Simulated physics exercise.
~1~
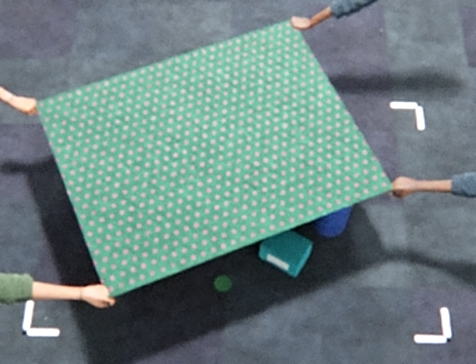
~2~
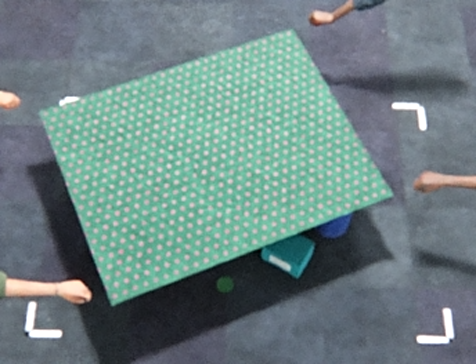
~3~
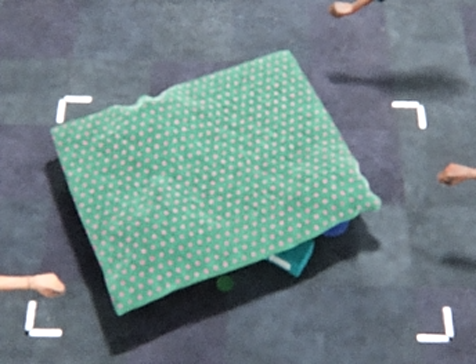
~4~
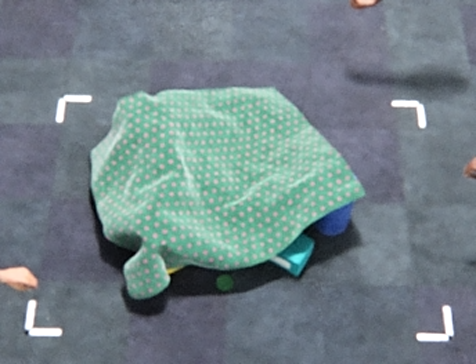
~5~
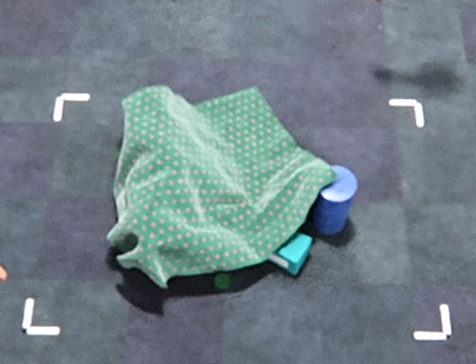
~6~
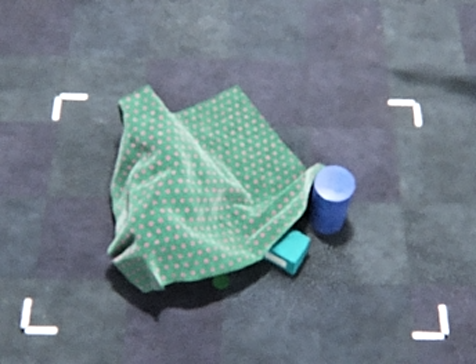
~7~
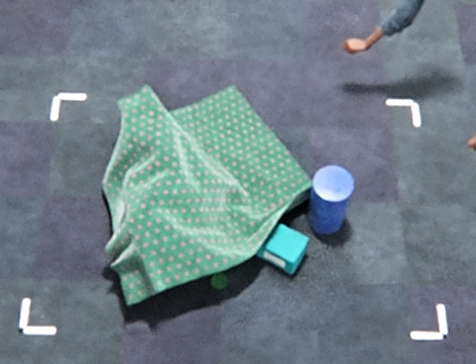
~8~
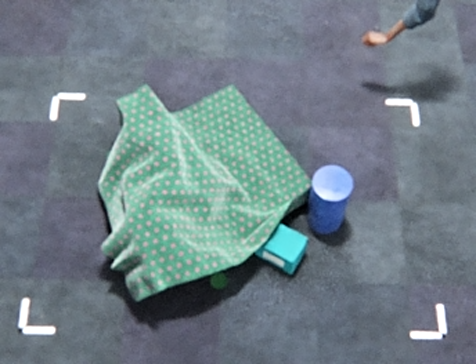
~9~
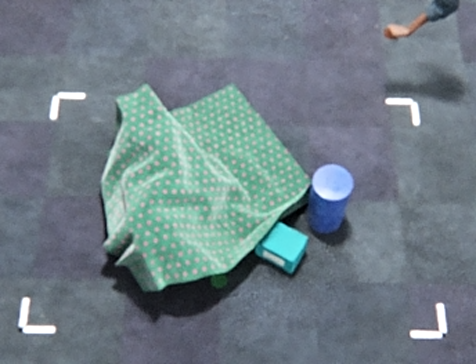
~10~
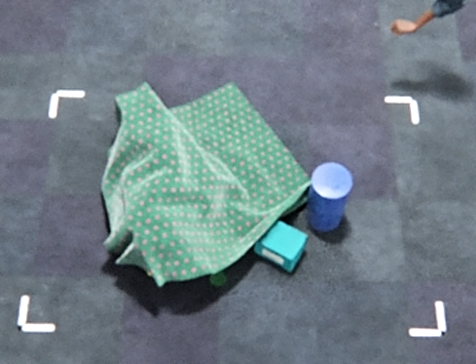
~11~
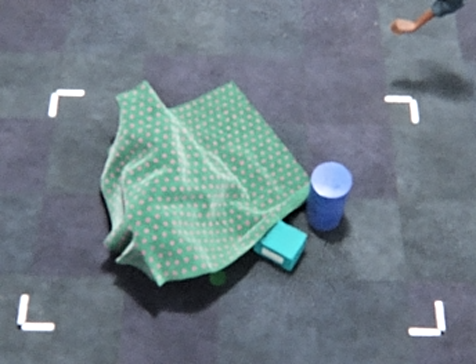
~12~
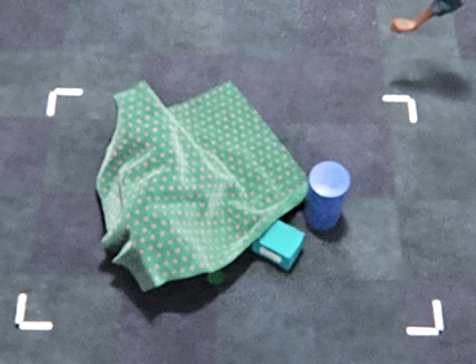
Green dotted cloth dropping from four hands and crumpling over hidden items on a dark floor, leaving blue tub and teal carton showing.
